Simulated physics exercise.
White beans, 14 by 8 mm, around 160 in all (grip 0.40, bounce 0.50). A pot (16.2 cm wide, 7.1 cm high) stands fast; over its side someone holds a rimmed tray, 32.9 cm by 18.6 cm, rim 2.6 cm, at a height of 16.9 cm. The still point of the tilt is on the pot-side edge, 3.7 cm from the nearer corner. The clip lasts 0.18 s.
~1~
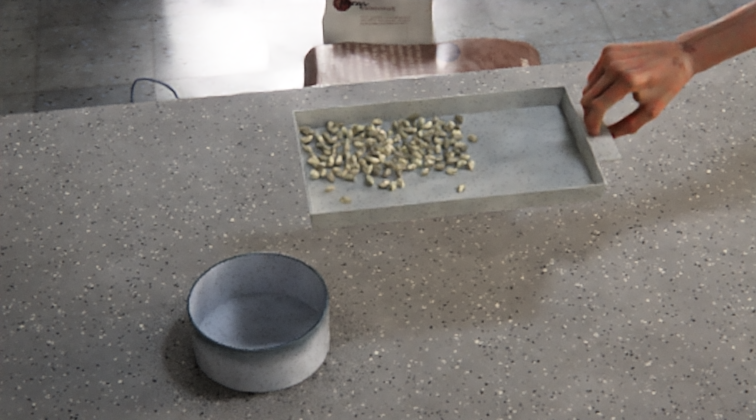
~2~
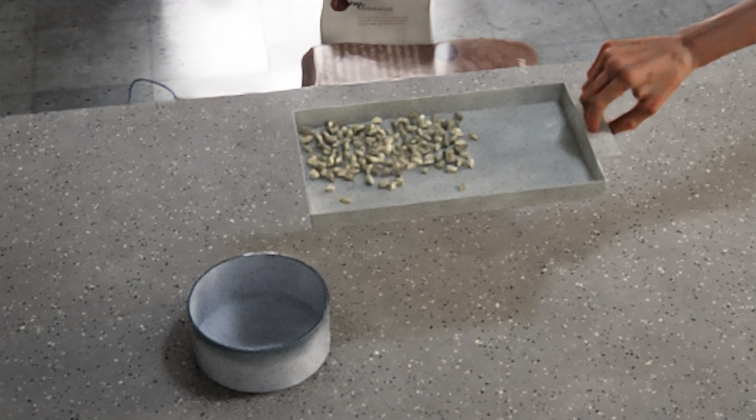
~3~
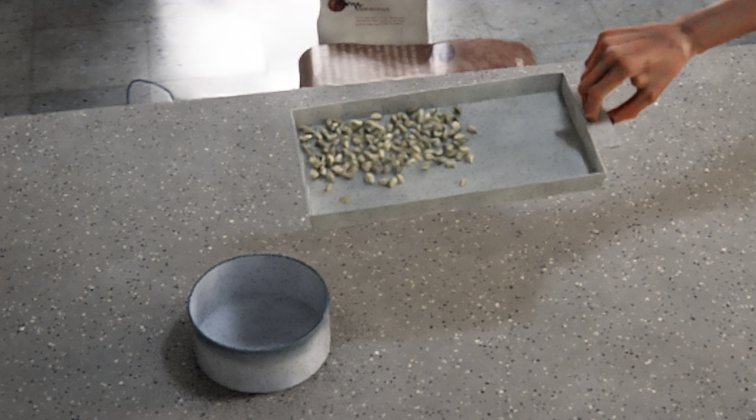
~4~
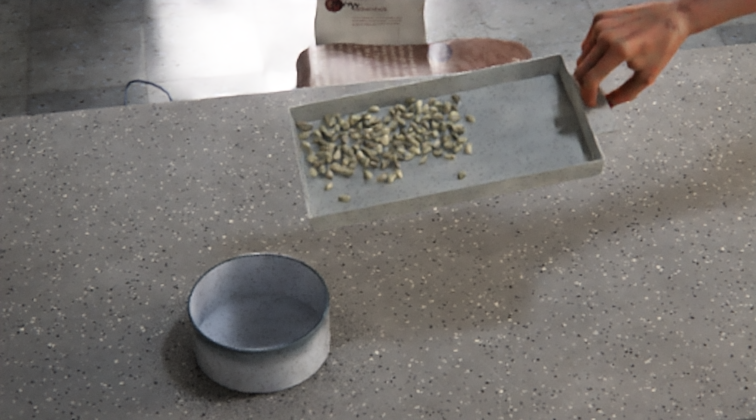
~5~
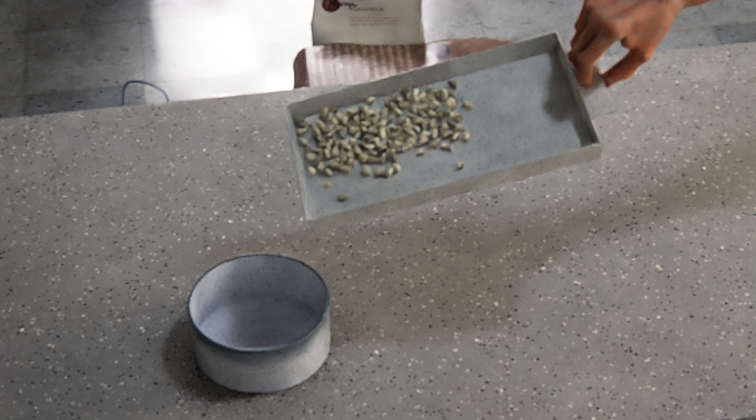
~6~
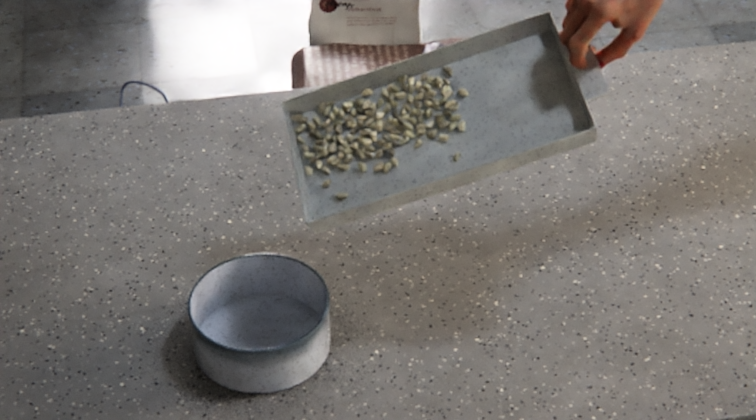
A shallow rimmed tray, held at its right end by a hand, tilts gradually as the hand raises that side, while the pale beans stay clustered toward its left and a round grey pot stands still on the speckled surface below.
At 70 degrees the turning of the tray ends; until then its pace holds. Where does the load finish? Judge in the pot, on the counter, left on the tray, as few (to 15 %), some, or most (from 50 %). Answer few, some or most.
Pot: Most, counter: Few, tray: Some.
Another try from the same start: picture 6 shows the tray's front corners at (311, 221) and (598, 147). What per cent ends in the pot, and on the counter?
Pot 55, counter 5.
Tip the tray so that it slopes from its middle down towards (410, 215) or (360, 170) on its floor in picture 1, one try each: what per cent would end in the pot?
Some 30 and 10 per cent.
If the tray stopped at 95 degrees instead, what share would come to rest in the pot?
In that case some 95 per cent.
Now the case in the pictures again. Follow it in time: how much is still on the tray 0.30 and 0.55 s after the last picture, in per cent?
In turn: 100, 50.
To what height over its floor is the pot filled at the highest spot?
Roughly 1.5 cm.
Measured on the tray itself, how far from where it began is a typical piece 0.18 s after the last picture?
About 2 cm.
Then, 0.18 s after the last picture, tilt 46 degrees; the tray holds 100 %, the pot 0 %.
Then, 0.30 s after the last picture, tilt 64 degrees; the tray holds 100 %, the pot 0 %.
Then, 0.55 s after the last picture, tilt 70 degrees; the tray holds 50 %, the pot 30 %.
In the end, pot 60 %, counter 0 %, tray 40 %.
